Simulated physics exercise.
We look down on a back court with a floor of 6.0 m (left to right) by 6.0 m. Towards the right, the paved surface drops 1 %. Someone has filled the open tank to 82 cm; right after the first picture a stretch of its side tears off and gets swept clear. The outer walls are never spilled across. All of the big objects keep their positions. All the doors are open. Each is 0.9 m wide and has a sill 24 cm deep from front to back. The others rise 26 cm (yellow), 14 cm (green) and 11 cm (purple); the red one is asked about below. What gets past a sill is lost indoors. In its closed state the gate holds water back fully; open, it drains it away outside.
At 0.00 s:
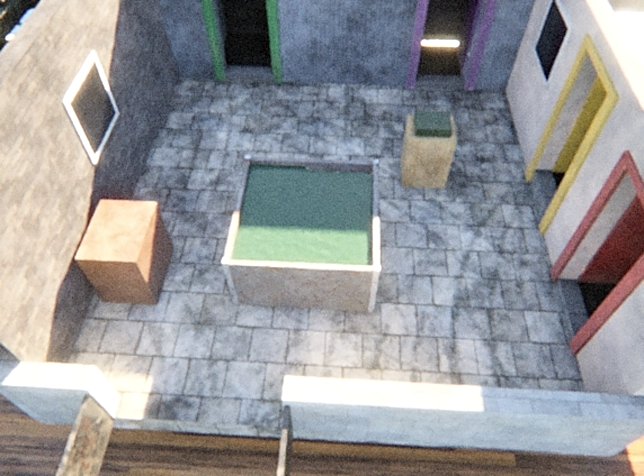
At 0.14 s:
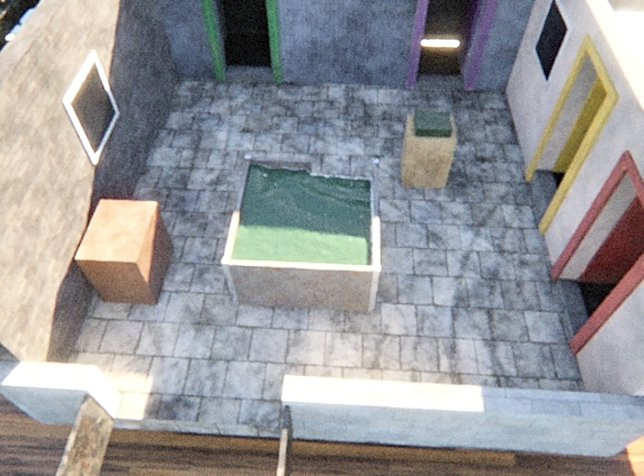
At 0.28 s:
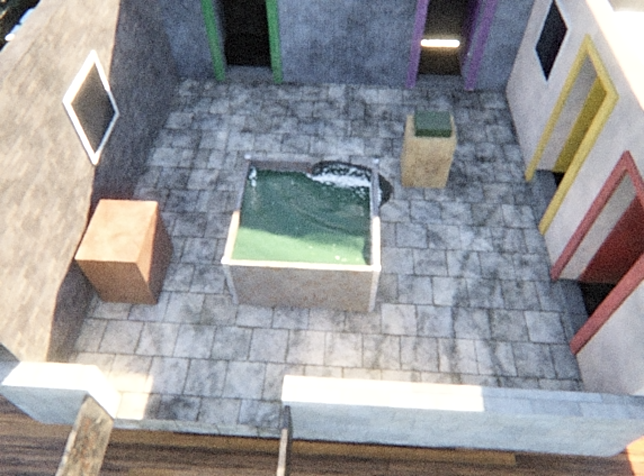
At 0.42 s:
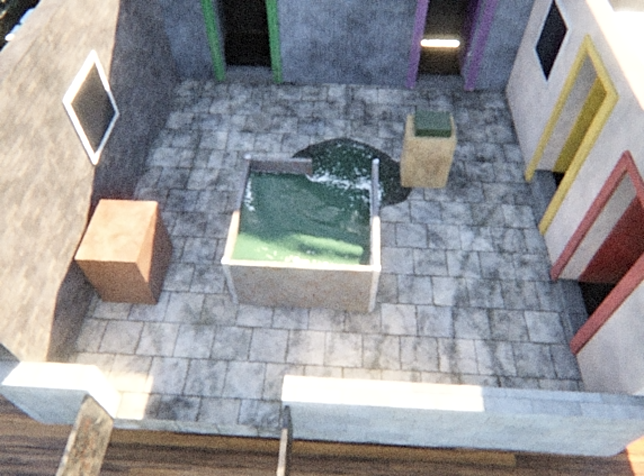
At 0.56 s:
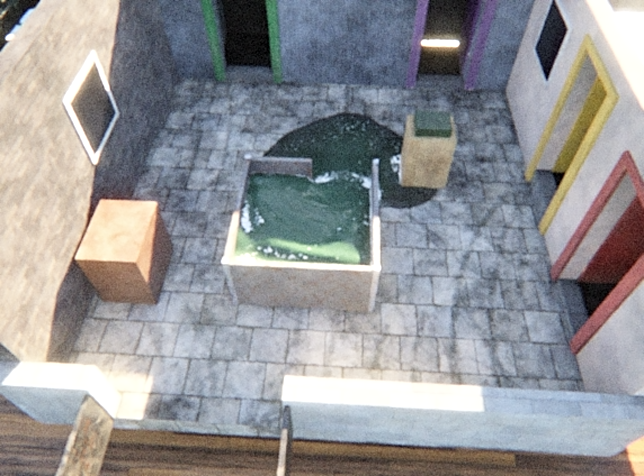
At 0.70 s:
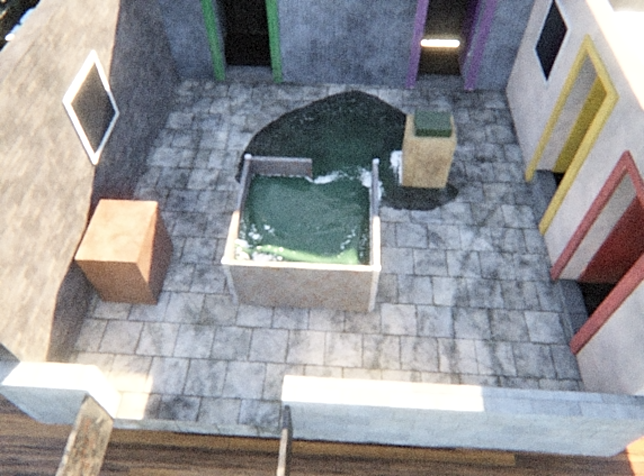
In a walled courtyard paved with grey stone, an open tank of green water sits full and still between an orange block and a tan one. Its surface churns as water pours out through the far side, then spreads across the paving behind it and around the tan block in a widening dark pool.
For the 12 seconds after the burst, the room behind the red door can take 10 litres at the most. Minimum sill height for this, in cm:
7.5 cm, roughly.
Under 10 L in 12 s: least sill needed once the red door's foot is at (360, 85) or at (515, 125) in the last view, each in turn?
First place around 31 cm, second around 19 cm.
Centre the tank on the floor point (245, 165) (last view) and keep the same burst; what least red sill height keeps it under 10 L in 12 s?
You'd need some 10.0 cm.
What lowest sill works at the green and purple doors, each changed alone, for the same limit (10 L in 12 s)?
About 12.5 cm at green and 21 cm at purple.
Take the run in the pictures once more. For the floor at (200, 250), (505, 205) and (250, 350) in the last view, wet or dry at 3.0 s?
Listed order - unwetted, soaked through, unwetted.
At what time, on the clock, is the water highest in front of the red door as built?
Roughly 11.5 s.
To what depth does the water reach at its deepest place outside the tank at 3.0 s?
32 cm.
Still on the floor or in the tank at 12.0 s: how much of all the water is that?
About 86 %.
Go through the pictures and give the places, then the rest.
The open tank at (307, 213) is whole and still, 82 cm deep; the red door at (598, 265) is dry, in the first frame.
The front is at a hidden place, 0.3 m from the gap on the far side; 0.2 m2 of floor is wet, 82 cm left at the back, in the second frame.
The front is at a hidden place, 0.9 m from the gap on the far side; 0.9 m2 of floor is wet, 82 cm left at the back, in the third frame.
Water pours out on the far side and has run 1.4 m, to (334, 143); about 8 cm deep outside, 76 cm at the back, in the fourth frame.
Water pours out on the far side and has run 2.1 m, to (339, 117); about 6 cm deep outside, 68 cm at the back, in the fifth frame.
The gap is on the far side, the front 2.7 m out at (357, 94); the back of the open tank holds 71 cm; 2.3 m in a straight line remain to the red door at (598, 265), in the sixth frame.
After 1.4 s water covers 30 % of the floor, deepest (42 cm) near (351, 203); it has not reached the red door.
After 3.0 s water covers 40 % of the floor, deepest (32 cm) near (494, 91); it has not reached the red door.
After 12.0 s water covers 100 % of the floor, deepest (12 cm) near (507, 104); 9 cm at the red door, 11 litres in over its 7 cm sill.
At the red door as built, the water arrived by 3.7 s and peaked near 10 cm at 11.4 s.
Run again over the same 12 s with other heights there, 14 litres in over 6.5 cm, 3 litres over 9 cm. The limit of 10 litres is kept from about 7.5 cm up.
